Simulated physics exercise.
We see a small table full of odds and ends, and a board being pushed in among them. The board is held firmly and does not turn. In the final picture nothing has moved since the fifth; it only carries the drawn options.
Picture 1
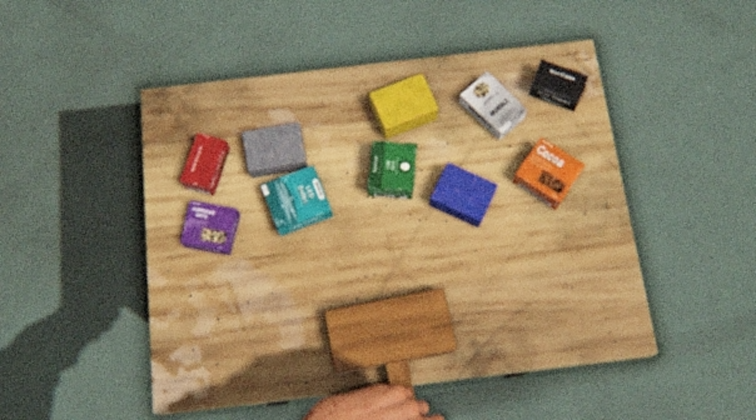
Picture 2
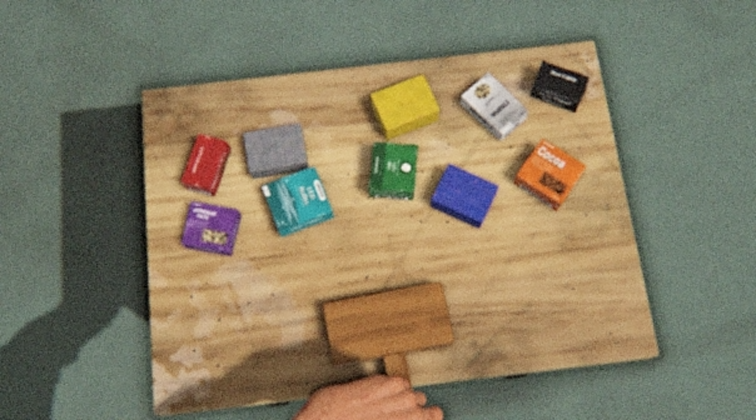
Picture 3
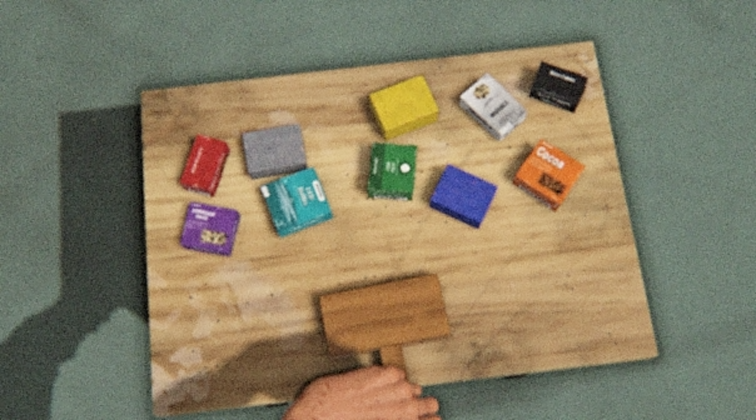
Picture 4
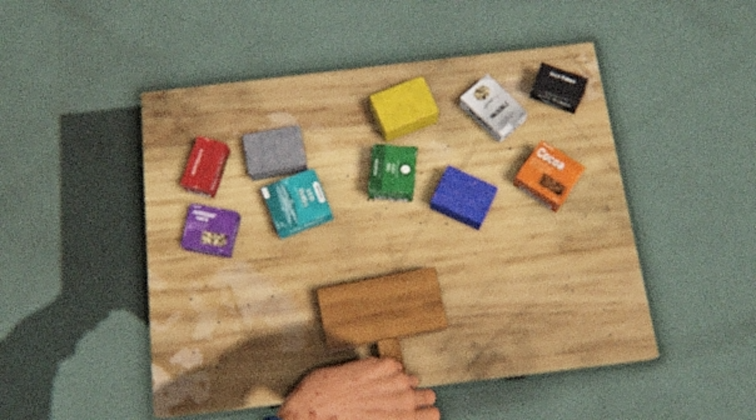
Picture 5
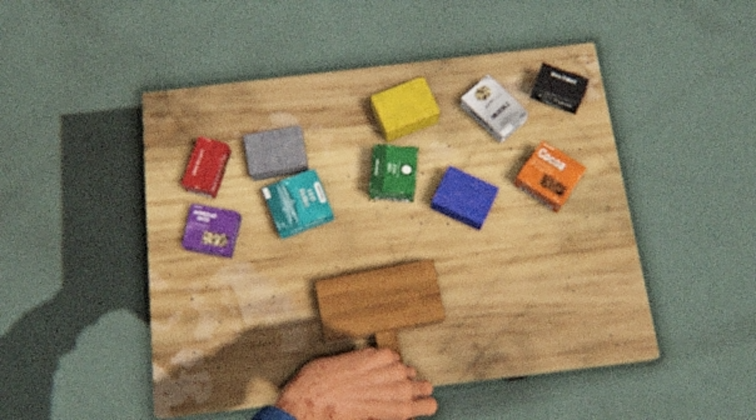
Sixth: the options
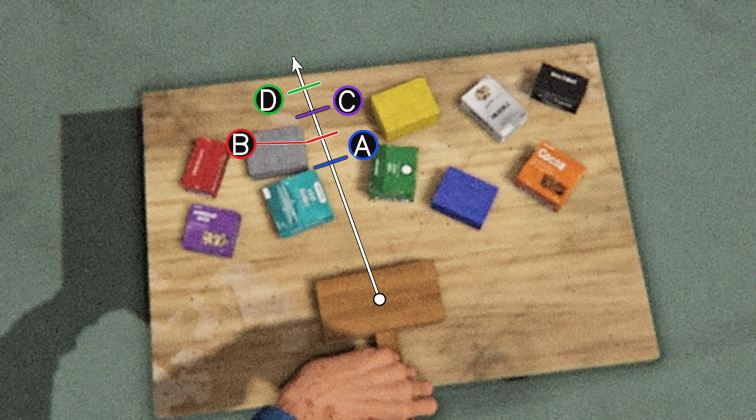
At the start, a hand holds a wooden board at the bottom edge of a small table scattered with colourful little boxes and blocks. The hand then slides the board slowly a short way up and slightly left, without turning it, while the packets and blocks above stay in place, untouched.
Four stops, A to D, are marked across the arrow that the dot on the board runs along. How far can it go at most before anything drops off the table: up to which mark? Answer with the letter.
Stop at A.
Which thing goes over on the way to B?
The grey block.
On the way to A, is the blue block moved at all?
By then, no.
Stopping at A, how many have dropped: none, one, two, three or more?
In all, none.
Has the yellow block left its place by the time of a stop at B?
Yes.
On the marked copy, A at (331, 163); B at (322, 138); C at (313, 112); D at (304, 88); the arrow from (380, 299) to (293, 58); the white dot at (380, 299).
With A. Early on, board (361, 251); black packet (559, 89); yellow block (405, 110).
Further on, board (344, 203); yellow block (404, 97); grey block (266, 120).
At the end, board (332, 167); grey block (256, 87); yellow block (405, 72); nothing has fallen.
As for the rest, B drops the grey block; C drops the green packet and grey block; D drops the green packet, turquoise box and grey block.
